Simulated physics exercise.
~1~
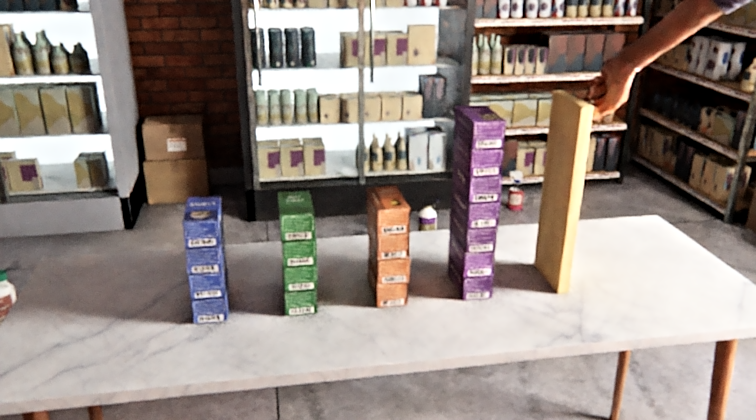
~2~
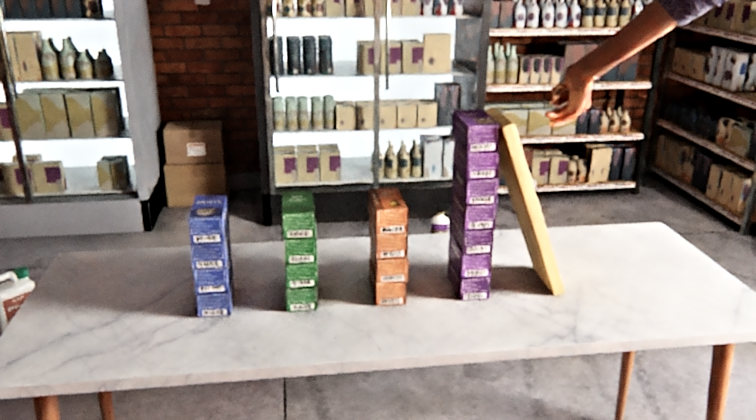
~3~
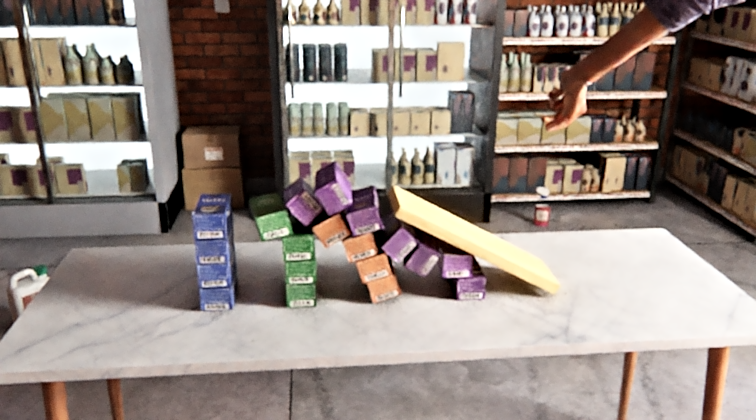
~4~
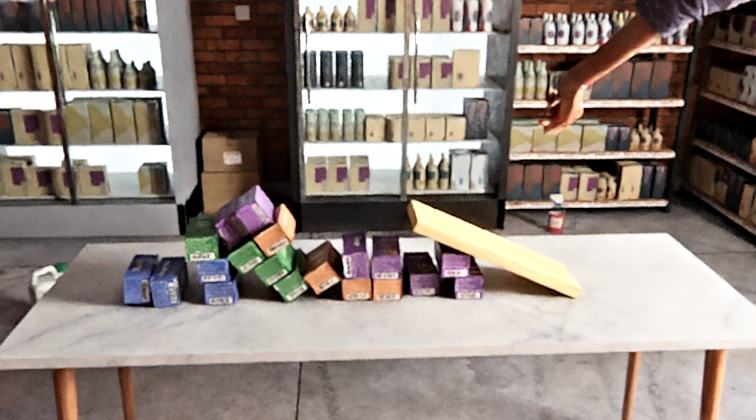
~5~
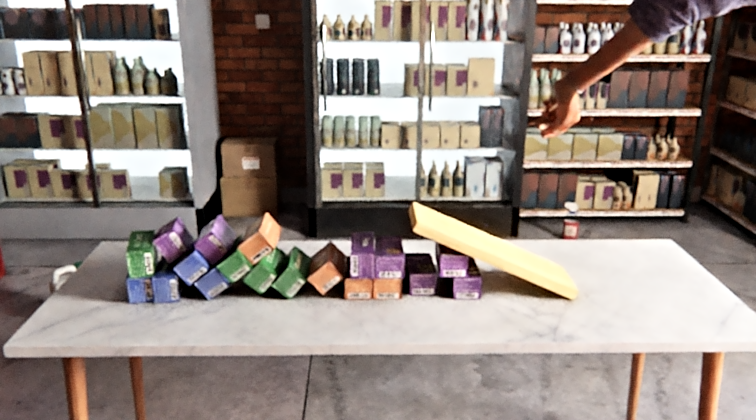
In a shop, a hand tipping a board into a tall purple stack, toppling it leftward through orange, green and blue packet piles.
